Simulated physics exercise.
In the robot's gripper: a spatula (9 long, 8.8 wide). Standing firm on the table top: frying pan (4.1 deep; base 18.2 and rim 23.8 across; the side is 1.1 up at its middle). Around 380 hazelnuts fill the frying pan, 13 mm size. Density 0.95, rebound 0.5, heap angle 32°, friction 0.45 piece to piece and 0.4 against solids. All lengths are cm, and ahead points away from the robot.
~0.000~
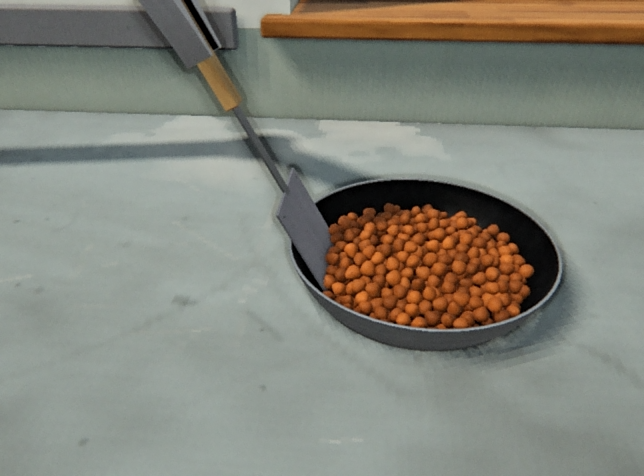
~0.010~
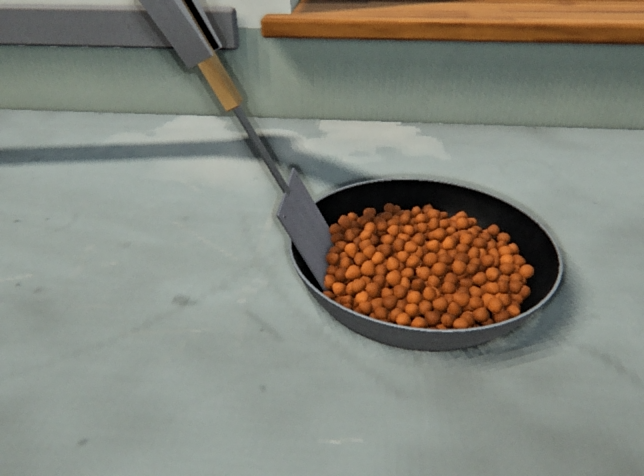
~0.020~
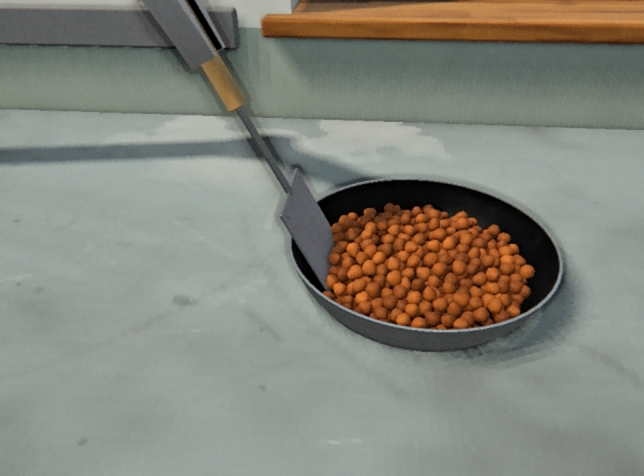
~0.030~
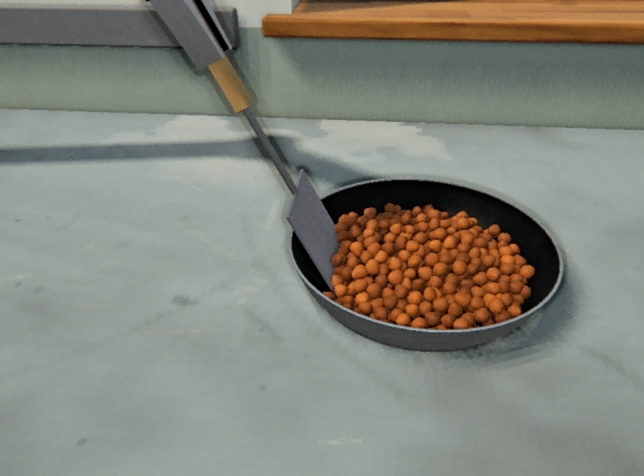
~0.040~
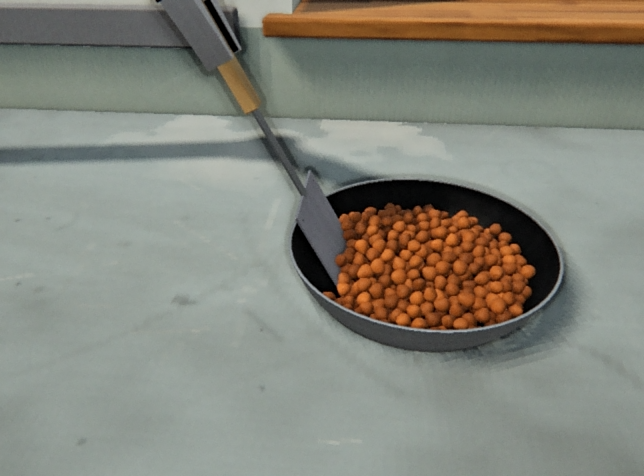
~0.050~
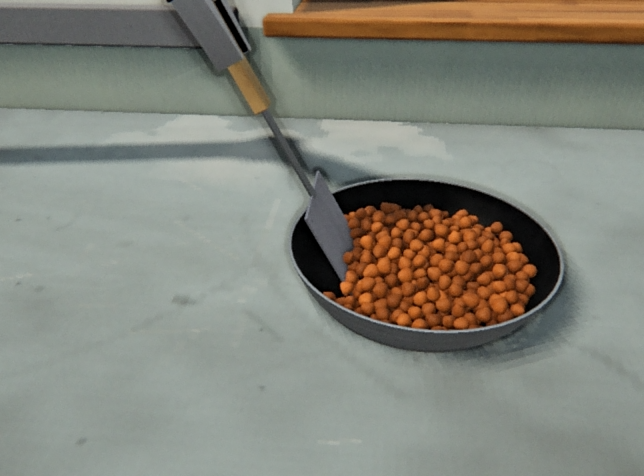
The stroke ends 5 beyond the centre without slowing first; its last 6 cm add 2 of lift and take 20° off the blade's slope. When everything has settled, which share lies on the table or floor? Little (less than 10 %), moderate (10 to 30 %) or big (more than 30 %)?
Answer: Little; less than 10 % of the hazelnuts finish on the table or floor.
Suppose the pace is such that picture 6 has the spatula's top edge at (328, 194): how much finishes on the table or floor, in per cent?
About 20 per cent.
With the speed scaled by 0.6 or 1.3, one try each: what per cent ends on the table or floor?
About 0 and 15 per cent.
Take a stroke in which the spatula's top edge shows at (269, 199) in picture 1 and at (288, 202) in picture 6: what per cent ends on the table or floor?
Some 0 per cent.
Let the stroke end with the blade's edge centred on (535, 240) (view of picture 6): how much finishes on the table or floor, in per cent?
Some 40 per cent.
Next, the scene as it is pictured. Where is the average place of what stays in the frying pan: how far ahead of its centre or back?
Roughly 4.5 cm ahead.
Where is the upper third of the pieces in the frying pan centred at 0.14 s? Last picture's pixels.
At about (464, 245).
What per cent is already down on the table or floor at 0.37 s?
About 5 per cent.
After 0.10 s, sloping 63°, highest piece 6 above the table; 384 in the frying pan.
After 0.14 s, sloping 55°, highest piece 6 above the table; 383 in the frying pan, 1 on the blade or in flight.
After 0.37 s, sloping 43°, highest piece 6 above the table; 364 in the frying pan, 19 on the table or floor, 1 on the blade or in flight.
After 1.42 s, sloping 43°, highest piece 6 above the table; 360 in the frying pan, 24 on the table or floor.
In the end, 360 in the frying pan, 24 on the table or floor. That is 6 % on the table or floor.
